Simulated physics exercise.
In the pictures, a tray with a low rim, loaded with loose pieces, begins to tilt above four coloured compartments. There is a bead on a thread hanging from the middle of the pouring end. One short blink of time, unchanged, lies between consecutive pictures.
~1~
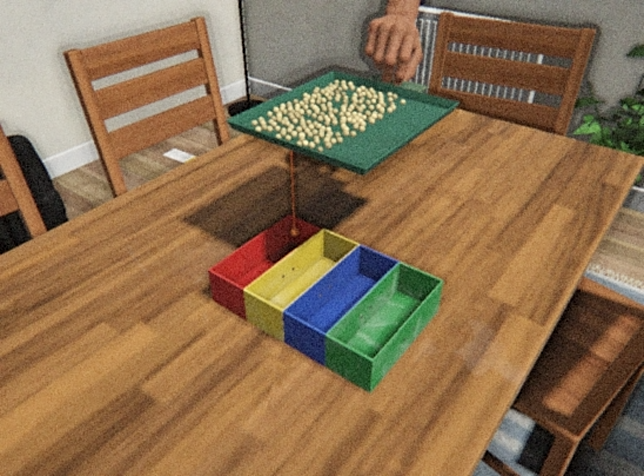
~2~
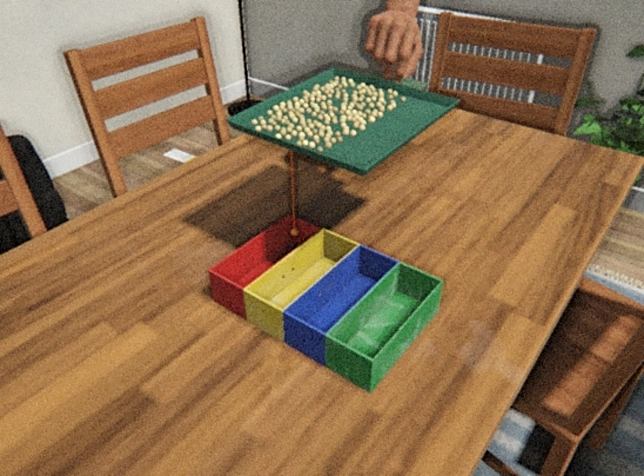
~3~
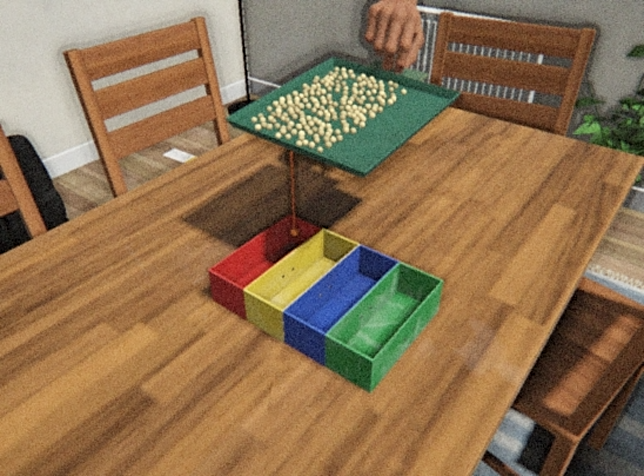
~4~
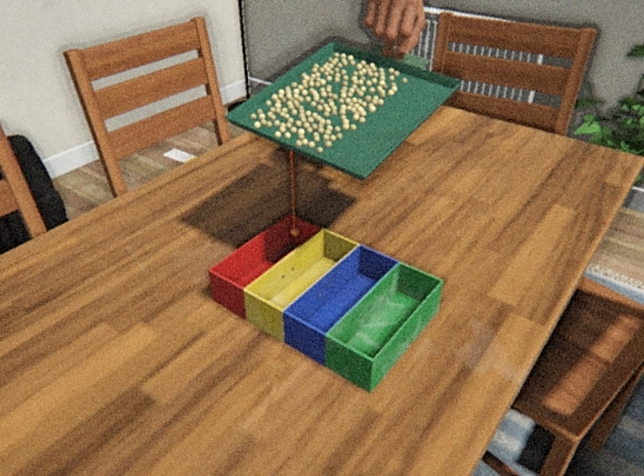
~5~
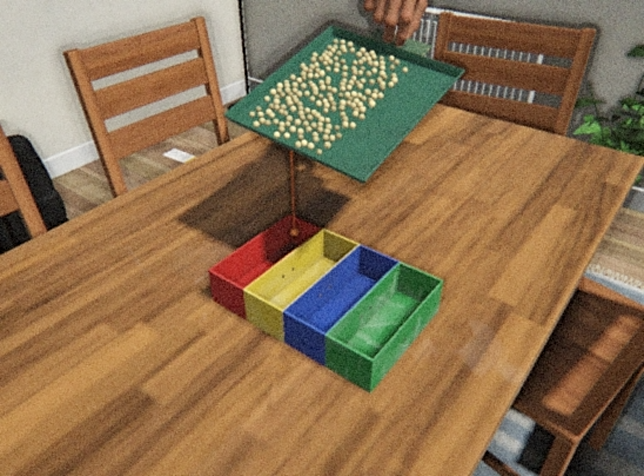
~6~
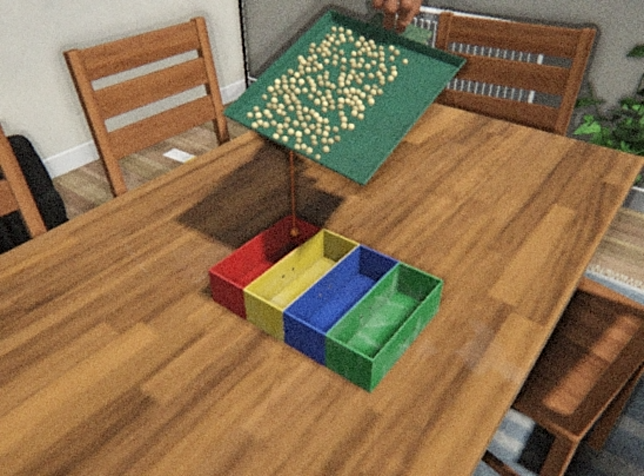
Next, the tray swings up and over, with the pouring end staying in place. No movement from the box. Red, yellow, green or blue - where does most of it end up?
Most of it ends up in blue.
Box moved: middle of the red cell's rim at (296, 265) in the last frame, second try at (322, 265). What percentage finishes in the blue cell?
Roughly 20% on the first try and 0% on the second.
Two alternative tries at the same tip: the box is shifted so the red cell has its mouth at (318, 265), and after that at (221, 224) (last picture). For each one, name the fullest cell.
Well, the first time it's that yellow cell, and the second time it's the green cell.
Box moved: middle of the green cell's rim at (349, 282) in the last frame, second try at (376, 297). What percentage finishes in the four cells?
First placement near 90 percent, second near 100 percent.
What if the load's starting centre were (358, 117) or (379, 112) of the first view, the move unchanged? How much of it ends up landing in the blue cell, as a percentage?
Roughly 70 per cent, then roughly 70 per cent.
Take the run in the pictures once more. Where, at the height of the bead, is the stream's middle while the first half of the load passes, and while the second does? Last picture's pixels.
First part (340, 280), rest (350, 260).
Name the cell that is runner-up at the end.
That yellow cell.
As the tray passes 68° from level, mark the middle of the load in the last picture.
Mark it at roughly (334, 227) in the final frame.
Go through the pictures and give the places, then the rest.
Corners of the pouring end near (232, 120) and (364, 165), level; middle of the load near (331, 114), soya beans; bead on its thread near (295, 232); red cell near (228, 292); yellow cell near (264, 313); blue cell near (304, 335); green cell near (349, 361), in the first frame.
Corners of the pouring end near (232, 119) and (364, 166), level; middle of the load near (331, 113), in the second frame.
Corners of the pouring end near (231, 118) and (364, 168), tipped barely, lowest at the right corner; middle of the load near (330, 108), in the third frame.
Corners of the pouring end near (231, 115) and (363, 172), tipped a little, lowest at the right corner; middle of the load near (330, 101), in the fourth frame.
Corners of the pouring end near (230, 113) and (363, 175), tipped clearly, lowest at the right corner; middle of the load near (329, 96), in the fifth frame.
Corners of the pouring end near (229, 112) and (363, 179), tipped clearly, lowest at the right corner; middle of the load near (328, 93), all but a few on the move; red cell near (228, 292); yellow cell near (264, 313); blue cell near (304, 335); green cell near (349, 361), in the sixth frame.
Shortly afterwards, tray tipped steeply; near a third on the tray; a little in the blue cell; a little in the yellow cell; only a few in the green cell; only a few in the red cell; near half falling or outside the box.
Next, tray tipped past a quarter turn; near two thirds in the blue cell; near a quarter in the yellow cell; a little in the green cell; a little in the red cell; only a few falling or outside the box.
Some moments later, tray tipped past a quarter turn; near two thirds in the blue cell; near a quarter in the yellow cell; a little in the green cell; a little in the red cell; only a few falling or outside the box.
In the end, tray tipped past a quarter turn; near two thirds in the blue cell; near a quarter in the yellow cell; a little in the green cell; a little in the red cell; only a few outside the box.
